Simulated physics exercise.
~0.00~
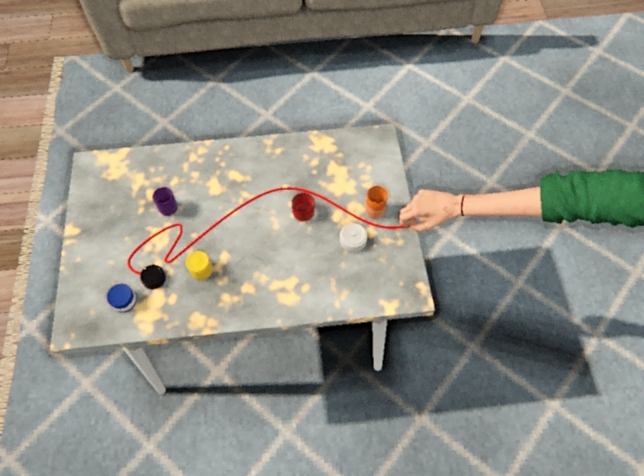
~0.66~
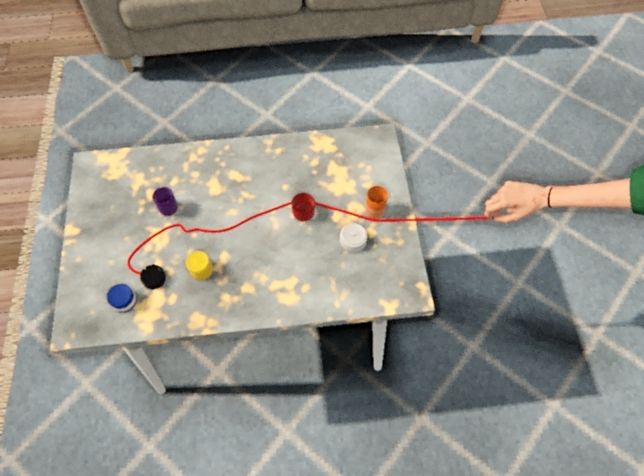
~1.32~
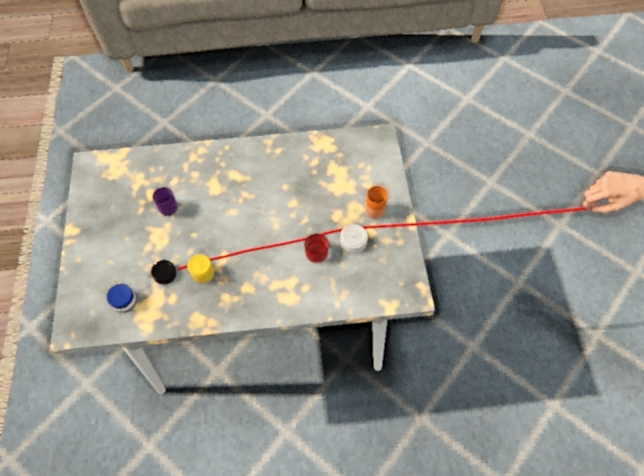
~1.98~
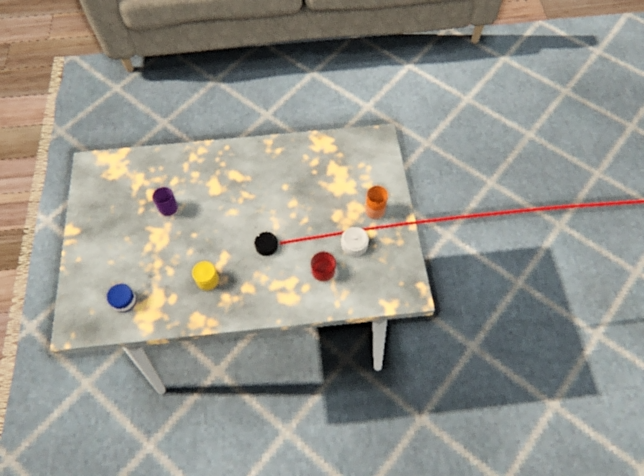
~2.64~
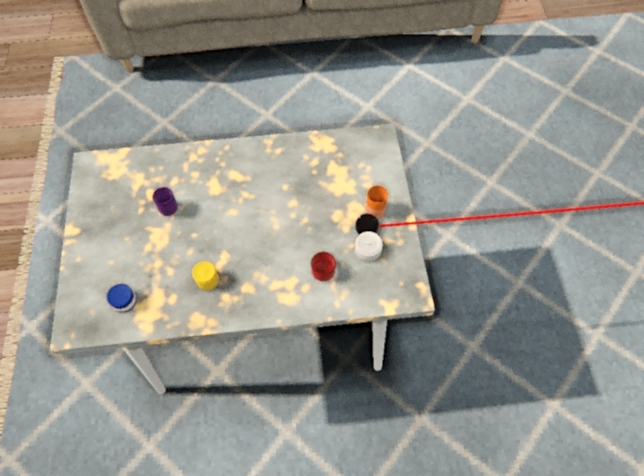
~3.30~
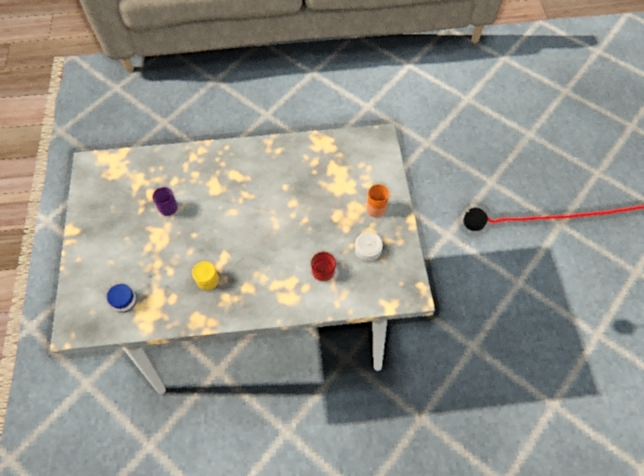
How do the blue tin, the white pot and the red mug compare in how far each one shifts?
The red mug travels a long way toward the near edge, while the white pot shifts a moderate amount. The blue tin hardly moves at all.
